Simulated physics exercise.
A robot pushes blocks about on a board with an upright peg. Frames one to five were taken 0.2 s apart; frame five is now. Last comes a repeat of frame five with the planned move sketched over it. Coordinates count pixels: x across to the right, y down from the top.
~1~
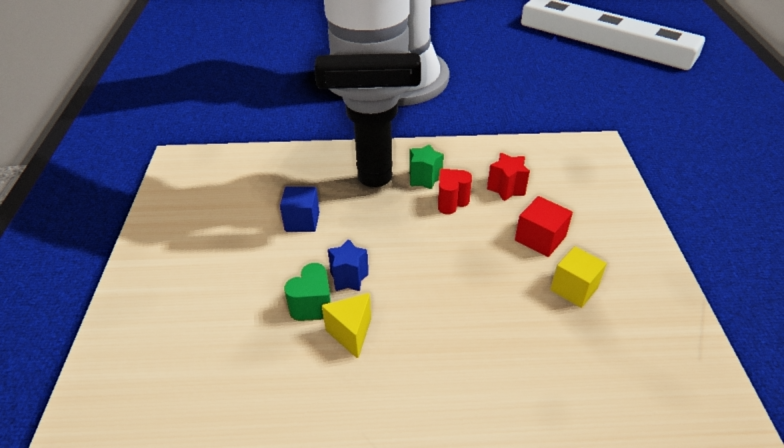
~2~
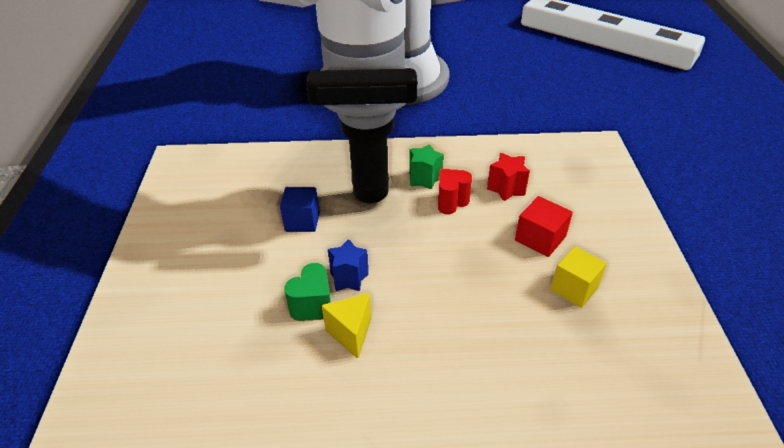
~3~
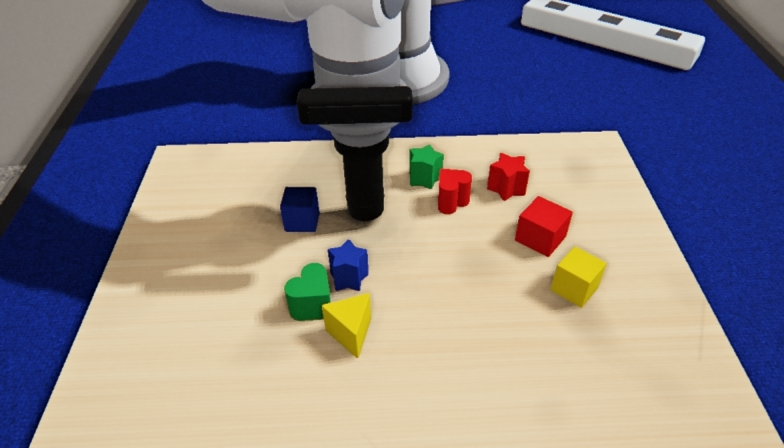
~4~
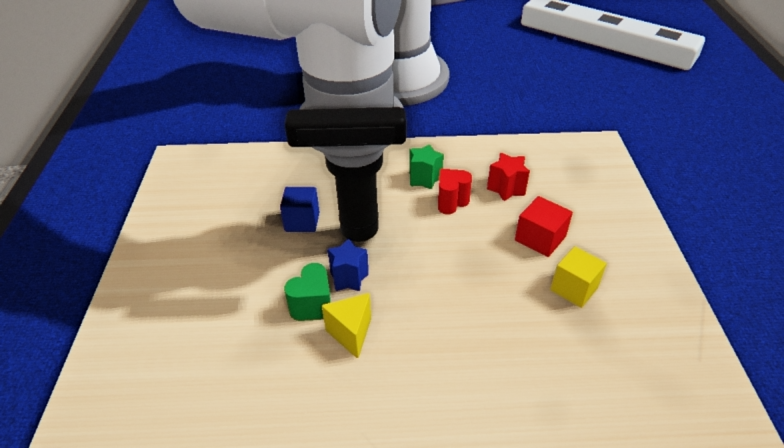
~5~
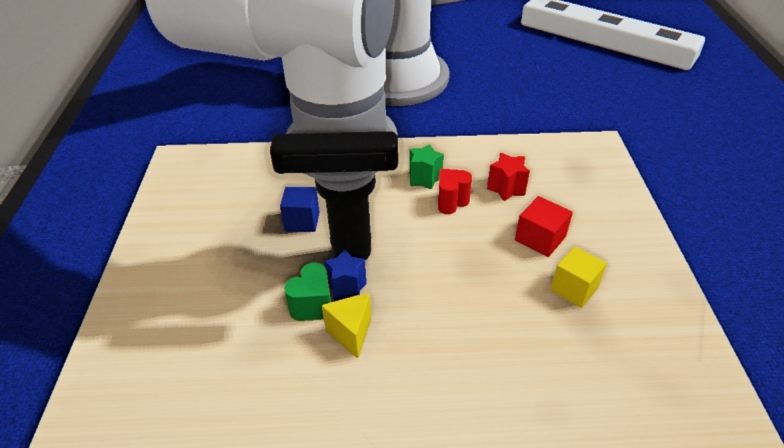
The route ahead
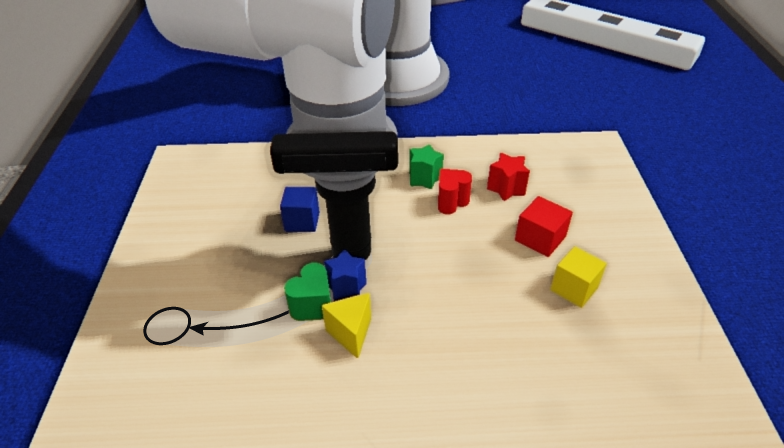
A robot arm moving its black peg toward the viewer across a wooden board, nudging a blue star beside a green heart.
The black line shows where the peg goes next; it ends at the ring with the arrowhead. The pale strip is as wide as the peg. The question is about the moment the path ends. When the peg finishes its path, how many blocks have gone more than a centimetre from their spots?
Going by the path, two of them shift by more than about 1 cm.
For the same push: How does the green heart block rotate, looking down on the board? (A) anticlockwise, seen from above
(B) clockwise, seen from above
Answer: A.
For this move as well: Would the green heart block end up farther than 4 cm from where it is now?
Going by the path, yes.
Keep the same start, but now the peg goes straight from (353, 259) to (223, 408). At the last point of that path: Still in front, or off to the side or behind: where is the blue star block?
I'd say it has come free.
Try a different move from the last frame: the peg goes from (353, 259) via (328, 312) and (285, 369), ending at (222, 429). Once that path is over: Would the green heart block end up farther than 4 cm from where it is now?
Yes - that is the case.
The drawn path runs from (353, 259) over (308, 301) and (240, 327) to (167, 326).
What follows on the original path. One third of the way, peg at (305, 295); green heart block at (283, 313), turned 20° anticlockwise; blue star block at (341, 287), turned 20° anticlockwise; yellow triangle at (352, 313).
Two thirds of the way, peg at (236, 320); green heart block at (264, 332), turned 80° anticlockwise; blue star block at (341, 287), turned 20° anticlockwise; yellow triangle at (352, 313).
At the end, peg at (164, 319); blue four-sided block not moved; green heart block at (264, 332), turned 80° anticlockwise; blue star block at (341, 287), turned 20° anticlockwise; yellow triangle at (352, 313).
